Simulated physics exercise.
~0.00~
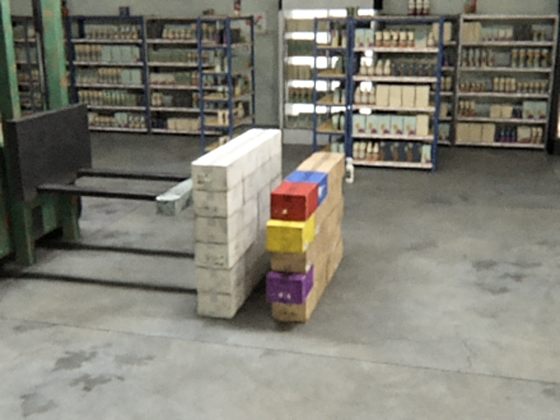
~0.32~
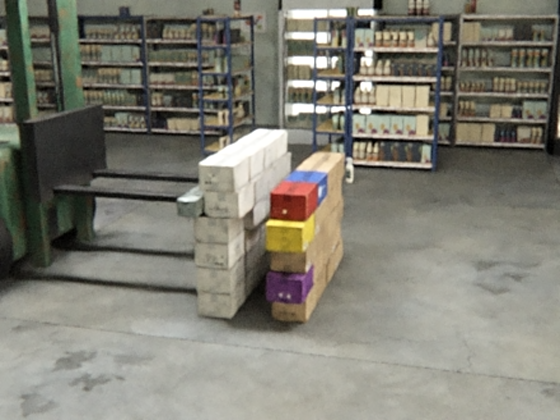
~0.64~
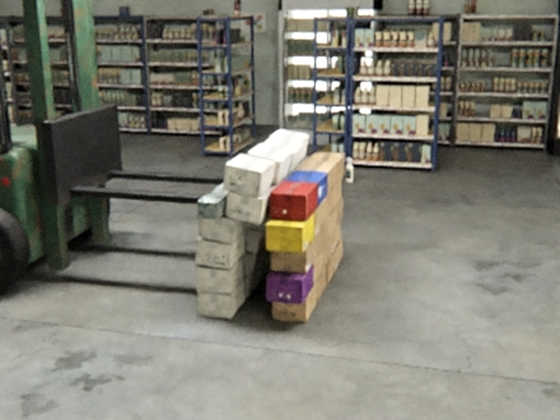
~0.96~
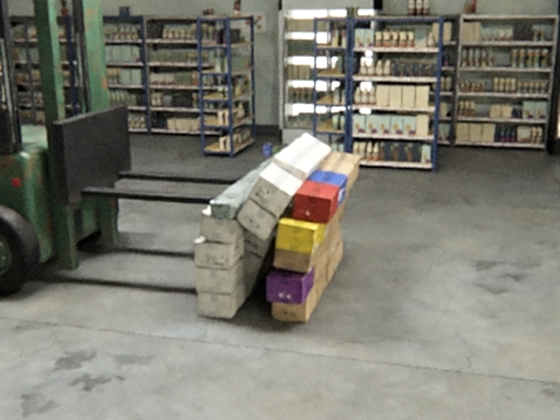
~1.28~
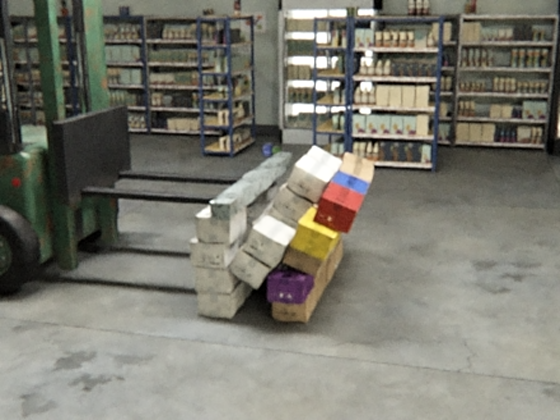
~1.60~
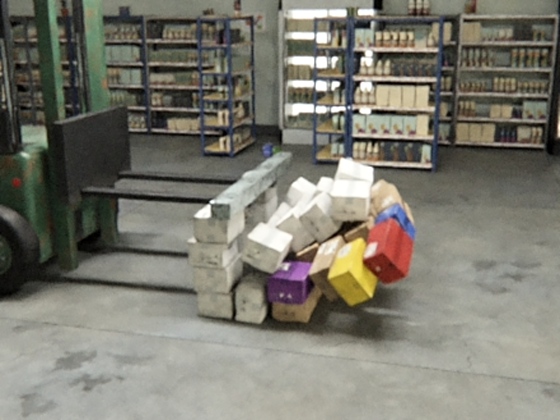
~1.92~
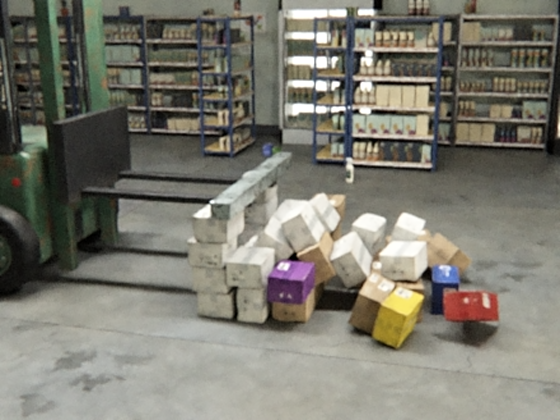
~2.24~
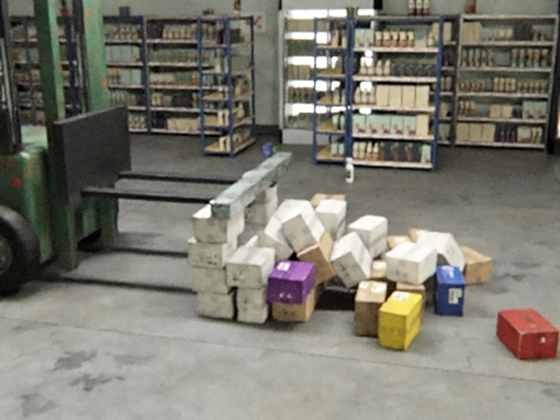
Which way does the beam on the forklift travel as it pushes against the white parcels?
The beam moves to the right, pushing into the upper part of the white wall before it stops.
In the video, a green forklift pushes a beam rightward into a stacked wall of white parcels, which leans into a brown wall with coloured parcels; the upper parts of both topple into a heap, the red, yellow and blue parcels landing on the floor while the purple one stays put.
